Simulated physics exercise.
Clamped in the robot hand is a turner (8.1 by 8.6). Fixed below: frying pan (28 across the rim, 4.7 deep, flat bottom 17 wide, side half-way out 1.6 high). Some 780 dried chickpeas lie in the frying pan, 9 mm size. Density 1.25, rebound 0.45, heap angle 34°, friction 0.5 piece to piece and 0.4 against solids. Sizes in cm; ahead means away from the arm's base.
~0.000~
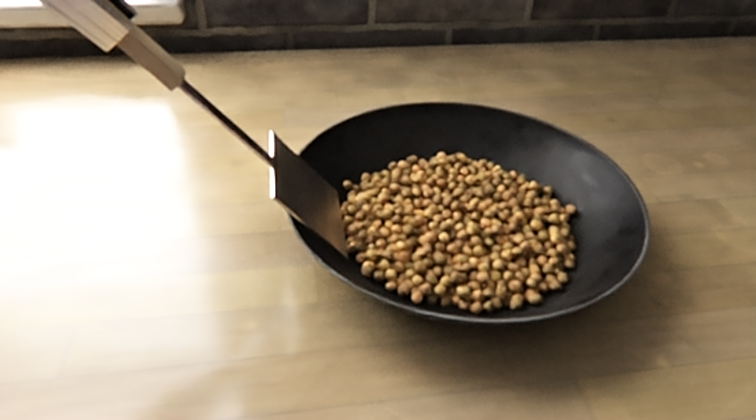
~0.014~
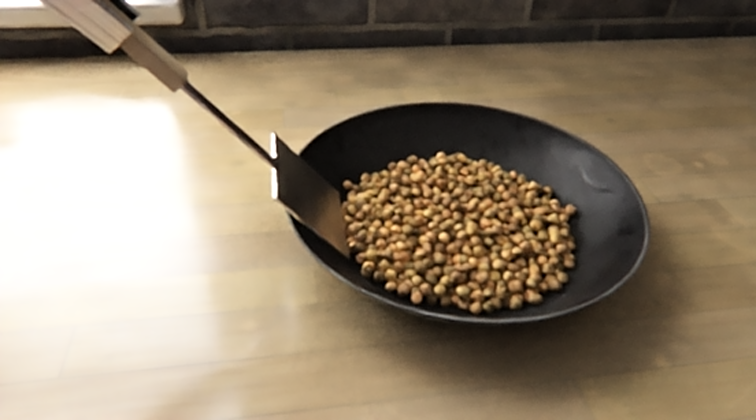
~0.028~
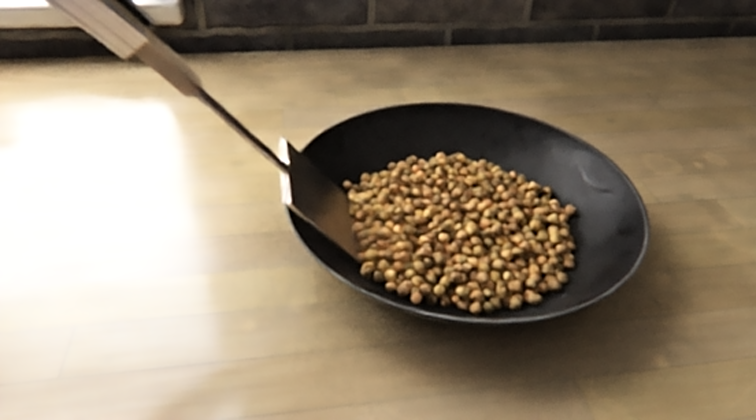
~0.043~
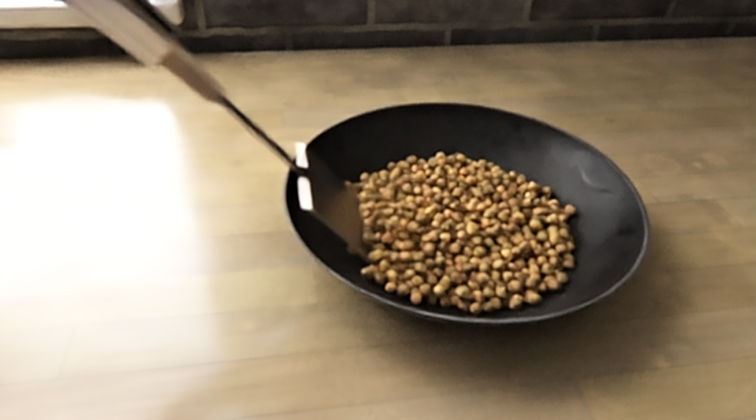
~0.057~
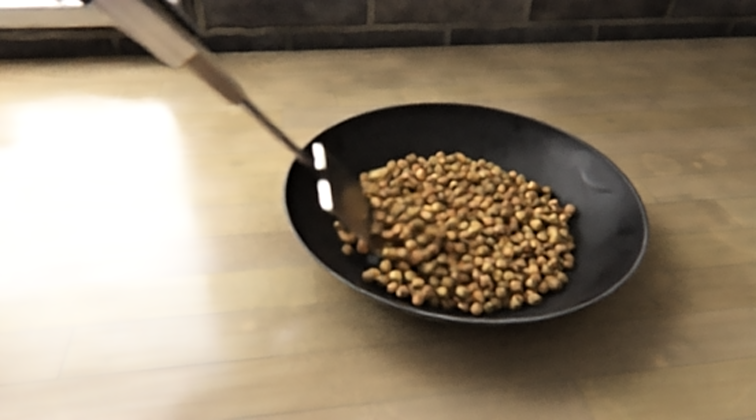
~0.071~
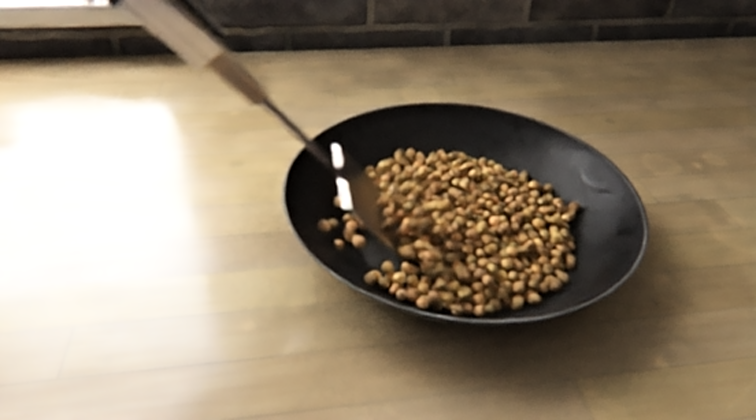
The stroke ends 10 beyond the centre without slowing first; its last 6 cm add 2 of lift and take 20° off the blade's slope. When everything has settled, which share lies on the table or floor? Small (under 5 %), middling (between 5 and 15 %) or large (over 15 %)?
On the table or floor the share is large, over 15 %.
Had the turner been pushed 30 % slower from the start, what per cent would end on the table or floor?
It would be near 20 per cent.
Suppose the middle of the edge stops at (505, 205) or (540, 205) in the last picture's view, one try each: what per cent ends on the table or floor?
Some 0 and 5 per cent.
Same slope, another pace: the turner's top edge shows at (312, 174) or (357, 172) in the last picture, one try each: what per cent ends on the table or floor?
Some 10 and 30 per cent.
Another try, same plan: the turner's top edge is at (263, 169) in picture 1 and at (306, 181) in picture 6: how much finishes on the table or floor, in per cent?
Some 10 per cent.
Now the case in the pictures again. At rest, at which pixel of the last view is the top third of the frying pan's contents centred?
At about (534, 226).
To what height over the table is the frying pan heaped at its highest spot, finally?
Roughly 4.0 cm.
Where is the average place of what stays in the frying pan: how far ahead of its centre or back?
Roughly 3.5 cm ahead.
After 0.12 s, sloping 51°, highest piece 10 above the table; 784 in the frying pan, 1 on the blade or in flight.
After 0.17 s, sloping 46°, highest piece 12 above the table; 779 in the frying pan, 6 on the blade or in flight.
After 0.40 s, sloping 31°, highest piece 11 above the table; 554 in the frying pan, 166 on the table or floor, 65 on the blade or in flight.
After 1.45 s, sloping 31°, highest piece 4 above the table; 553 in the frying pan, 232 on the table or floor.
At rest, 553 in the frying pan, 232 on the table or floor. That is 30 % on the table or floor.
